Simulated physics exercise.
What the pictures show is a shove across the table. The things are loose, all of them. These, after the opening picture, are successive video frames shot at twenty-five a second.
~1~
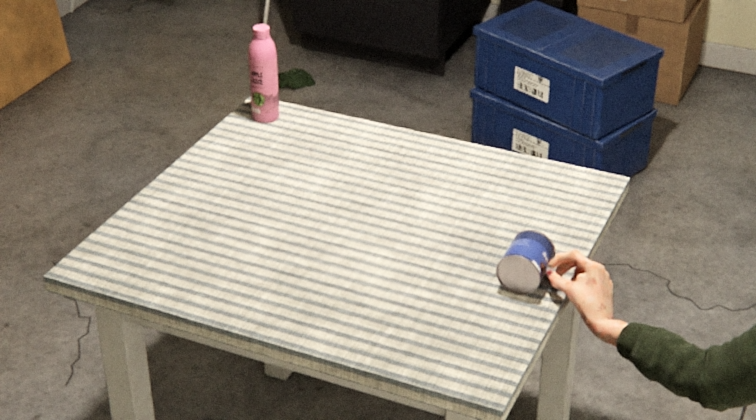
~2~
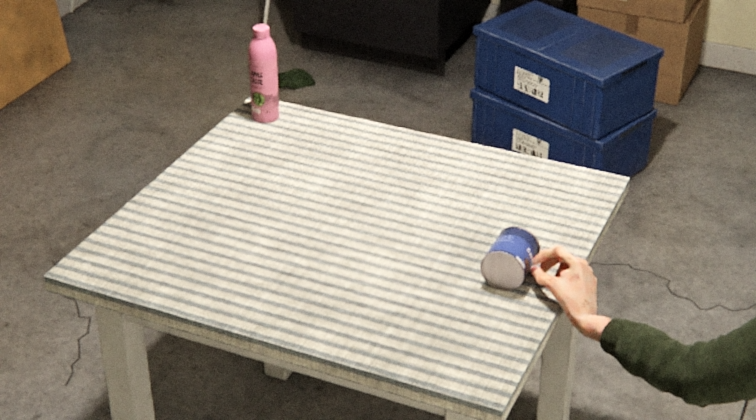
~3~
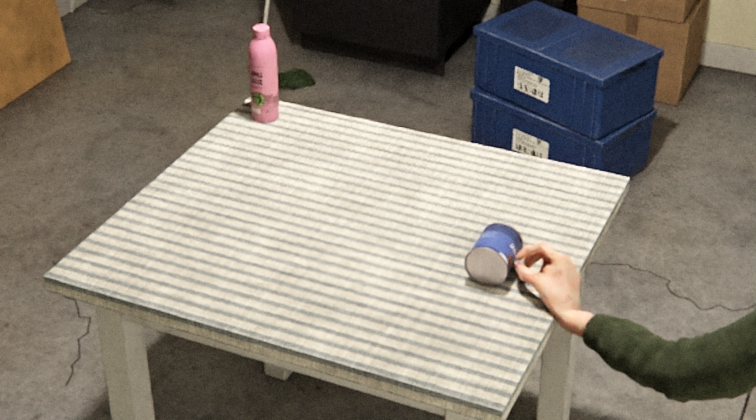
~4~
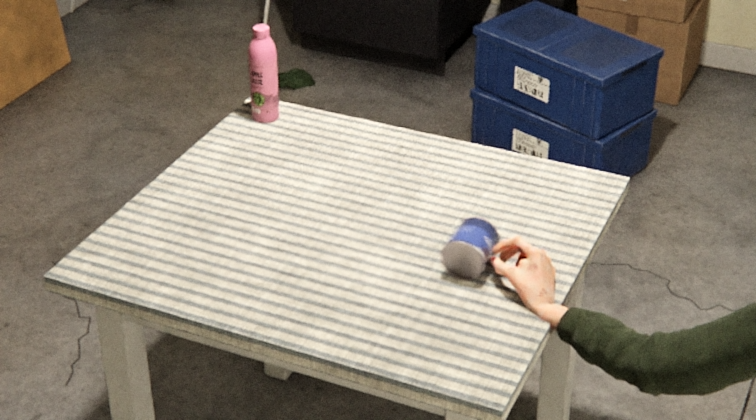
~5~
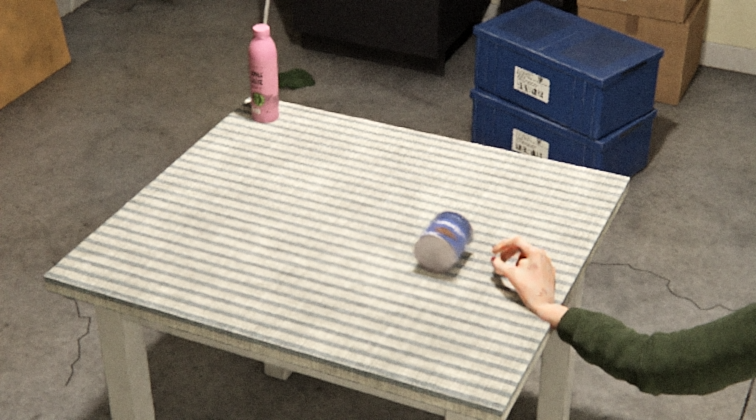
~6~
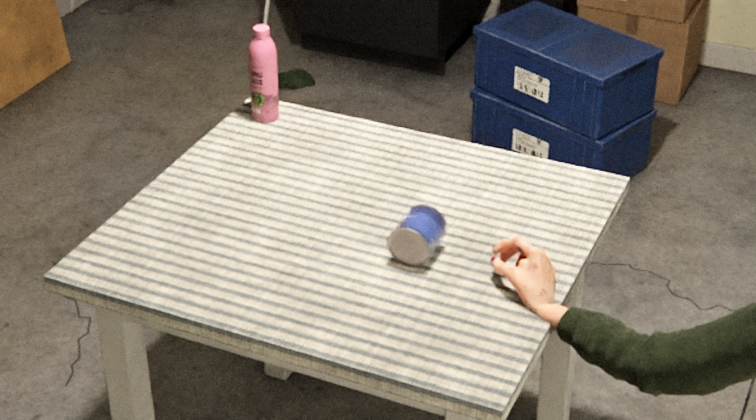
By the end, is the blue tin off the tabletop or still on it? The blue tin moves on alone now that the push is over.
Goes over.
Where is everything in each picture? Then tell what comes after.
The first picture shows under the hand; blue tin (526, 262).
The second picture shows under the hand; blue tin (511, 258).
The third picture shows under the hand; blue tin (494, 254).
The fourth picture shows blue tin (470, 248).
The fifth picture shows blue tin (443, 242) displaced about its own width.
The sixth picture shows blue tin (417, 235) displaced about its own width.
Then, 0.30 s past the last view, blue tin displaced well along near (242, 191).
Then, 0.70 s past the last view, blue tin now off the table.
Finally, off the table, blue tin.
